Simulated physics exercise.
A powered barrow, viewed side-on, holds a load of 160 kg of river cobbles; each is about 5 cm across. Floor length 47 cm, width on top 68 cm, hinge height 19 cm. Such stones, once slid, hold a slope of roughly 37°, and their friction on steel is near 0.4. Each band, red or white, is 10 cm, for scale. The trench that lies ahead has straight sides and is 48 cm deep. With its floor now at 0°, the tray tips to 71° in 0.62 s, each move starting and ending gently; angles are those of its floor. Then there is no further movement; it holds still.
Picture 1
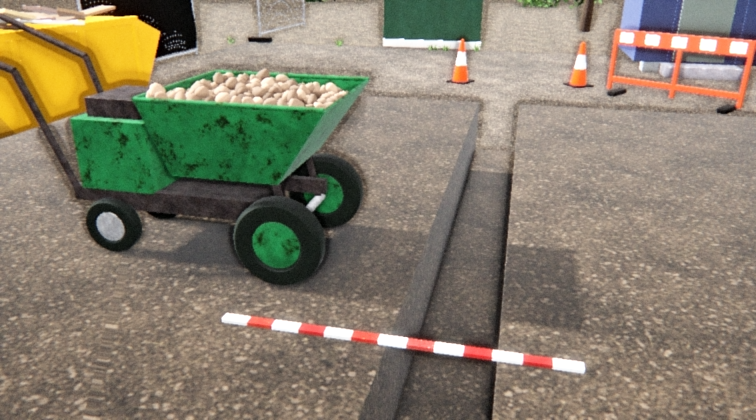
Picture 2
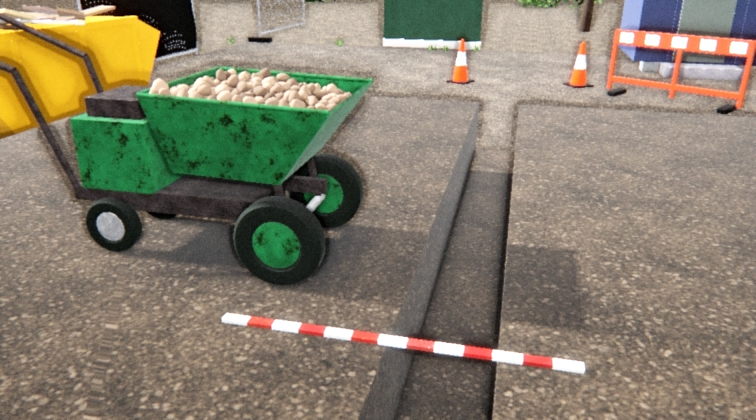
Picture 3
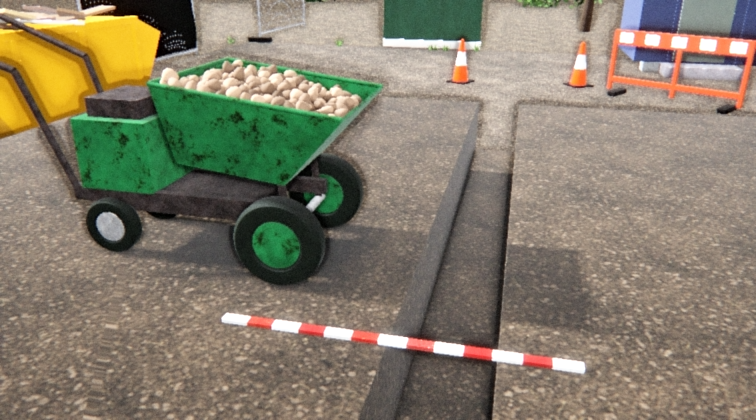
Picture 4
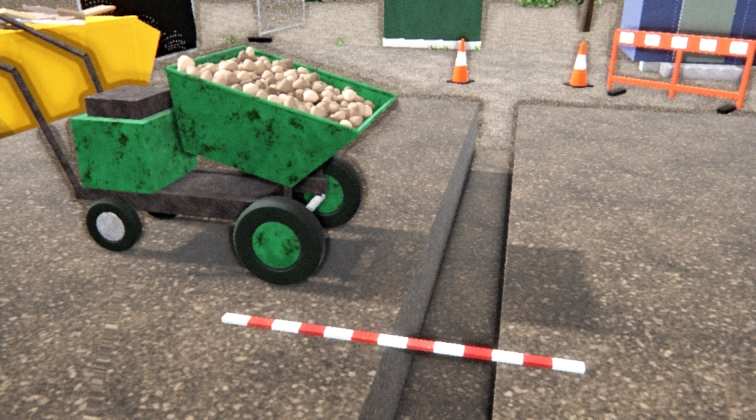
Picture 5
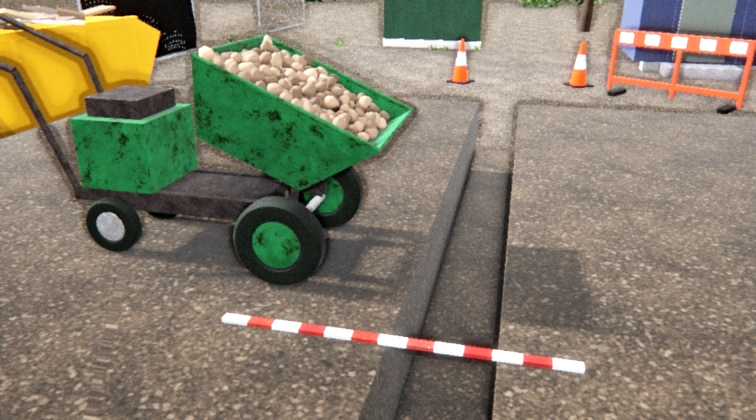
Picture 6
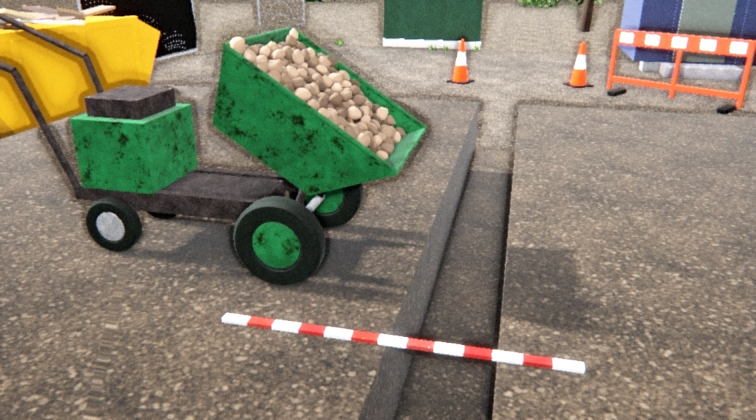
The green tray of a small wheeled barrow tilts steadily rightward, carrying its heap of cobbles.
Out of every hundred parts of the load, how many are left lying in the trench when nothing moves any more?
Around 73 in every hundred.
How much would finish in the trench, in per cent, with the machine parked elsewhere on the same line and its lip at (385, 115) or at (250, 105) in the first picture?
I'd expect close to 30 per cent at the first and 75 per cent at the second.
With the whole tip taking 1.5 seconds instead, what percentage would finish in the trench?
That would give about 95 percent.
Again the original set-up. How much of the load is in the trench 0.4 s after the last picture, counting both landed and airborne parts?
Some 30 per cent of the load by that point.
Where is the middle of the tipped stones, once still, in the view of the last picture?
About (478, 342).
Then, 0.2 s after the last picture the floor is at 59°, 100 % in the tray; the foremost stones are at (425, 207).
Then, 0.4 s after the last picture the floor is at 71°, 65 % in the tray, 30 % in the trench, 5 % past the trench; the foremost stones are at (531, 285).
Then, 0.8 s after the last picture the floor is at 71°, 22 % in the tray, 51 % in the trench, 27 % past the trench; the foremost stones are at (727, 289).
Then, 2.7 s after the last picture the floor is at 71°, 0 % in the tray, 73 % in the trench, 27 % past the trench; the foremost stones are past the picture's edge.
